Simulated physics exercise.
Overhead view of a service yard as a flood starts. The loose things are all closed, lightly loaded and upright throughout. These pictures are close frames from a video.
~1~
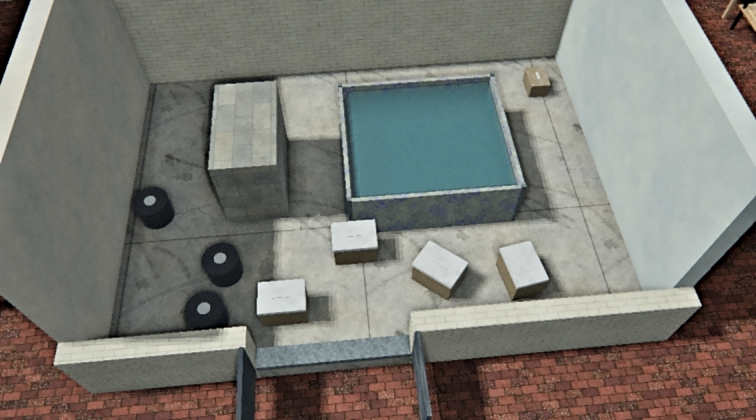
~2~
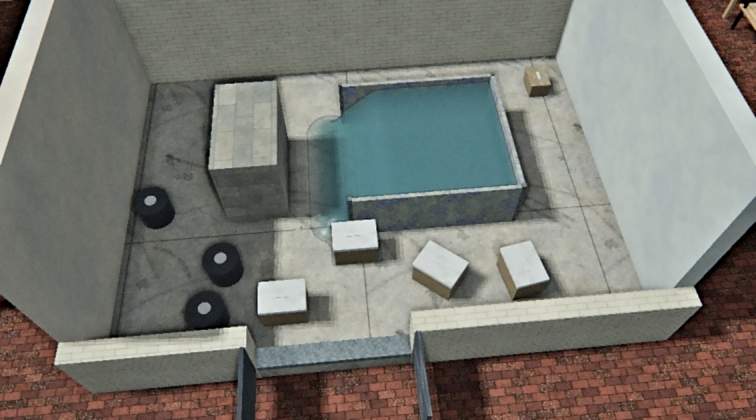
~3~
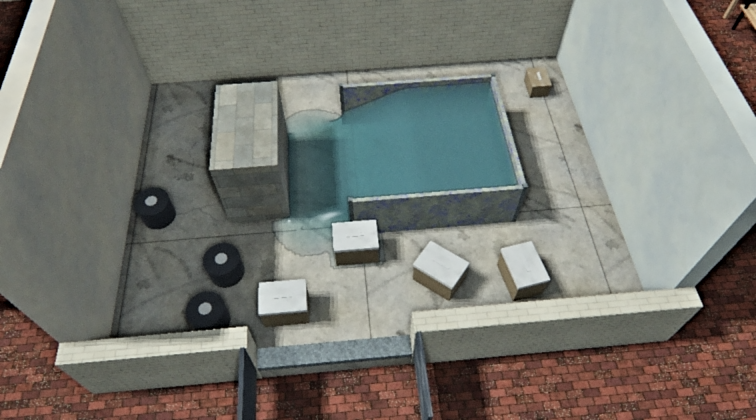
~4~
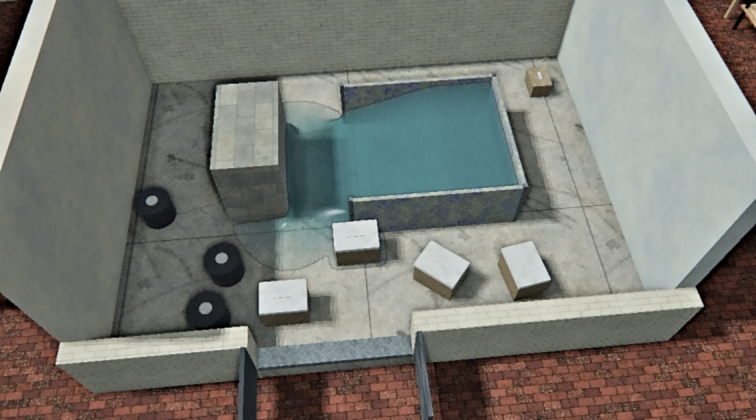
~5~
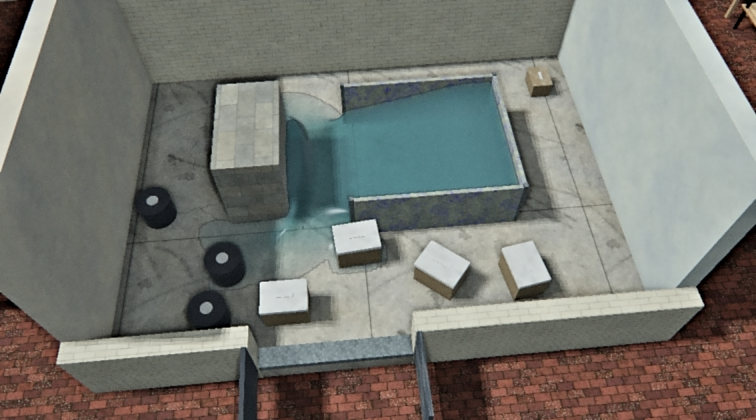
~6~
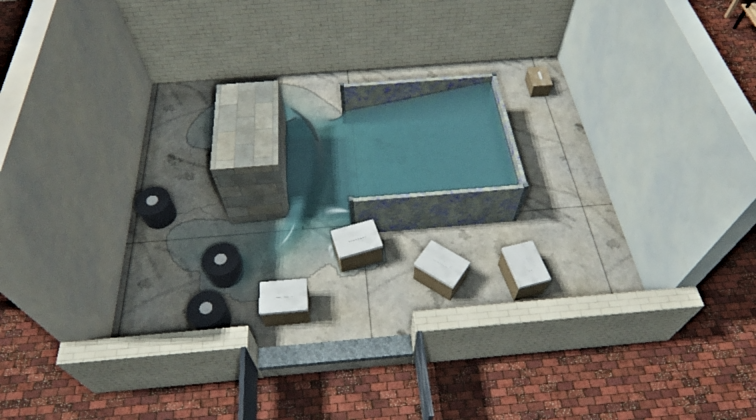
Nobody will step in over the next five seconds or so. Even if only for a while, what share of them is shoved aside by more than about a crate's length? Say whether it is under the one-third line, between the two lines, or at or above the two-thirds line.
It is between the two lines.
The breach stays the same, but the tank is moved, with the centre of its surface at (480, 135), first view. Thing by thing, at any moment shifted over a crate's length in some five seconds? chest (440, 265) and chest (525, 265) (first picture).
One by one, the first came up short and the second came up short.
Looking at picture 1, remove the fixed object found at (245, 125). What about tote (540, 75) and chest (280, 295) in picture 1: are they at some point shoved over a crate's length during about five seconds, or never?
First: Below that; second: At least that.
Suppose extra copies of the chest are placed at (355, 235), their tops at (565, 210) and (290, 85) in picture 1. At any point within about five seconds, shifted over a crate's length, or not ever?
Answers in the order given: Stayed within the threshold, went past the threshold.
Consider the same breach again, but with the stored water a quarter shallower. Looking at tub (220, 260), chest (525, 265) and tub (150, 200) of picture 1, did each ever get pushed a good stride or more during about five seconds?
The first reached the mark, the second stopped before it, the third reached the mark.
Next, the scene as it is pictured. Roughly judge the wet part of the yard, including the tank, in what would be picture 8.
Estimate: Close to 40 in a hundred.
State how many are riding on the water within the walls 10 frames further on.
2.
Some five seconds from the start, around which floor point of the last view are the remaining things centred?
I'd say roughly (374, 223).
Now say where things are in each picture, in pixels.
The first picture shows a chest at (354, 235), on the bottom; a tub at (220, 259) rests on the ground; 0 of 8 have shifted.
The second picture shows a chest at (355, 235), on the bottom; a tub at (220, 258), on the bottom; 0 of 8 have shifted.
The third picture shows a chest at (355, 235), on the bottom; a tub at (221, 259), on the bottom; 0 of 8 have shifted.
The fourth picture shows a chest at (356, 235), on the bottom; a tub at (222, 258) rests on the ground; 0 of 8 have shifted.
The fifth picture shows a chest at (356, 236), on the bottom; a tub at (222, 258), on the bottom; 0 of 8 have shifted.
The sixth picture shows a chest at (357, 238) rests on the ground, close to its start; a tub at (221, 259), on the bottom; 1 of 8 have shifted.
A moment on, 1 of 8 are well off their spots; 0 afloat.
Next, 3 of 8 are well off their spots; 2 afloat.
Later, 4 of 8 are well off their spots; 3 afloat.
In the end, 4 of 8 are well off their spots, and 4 have been at some point; 4 afloat.
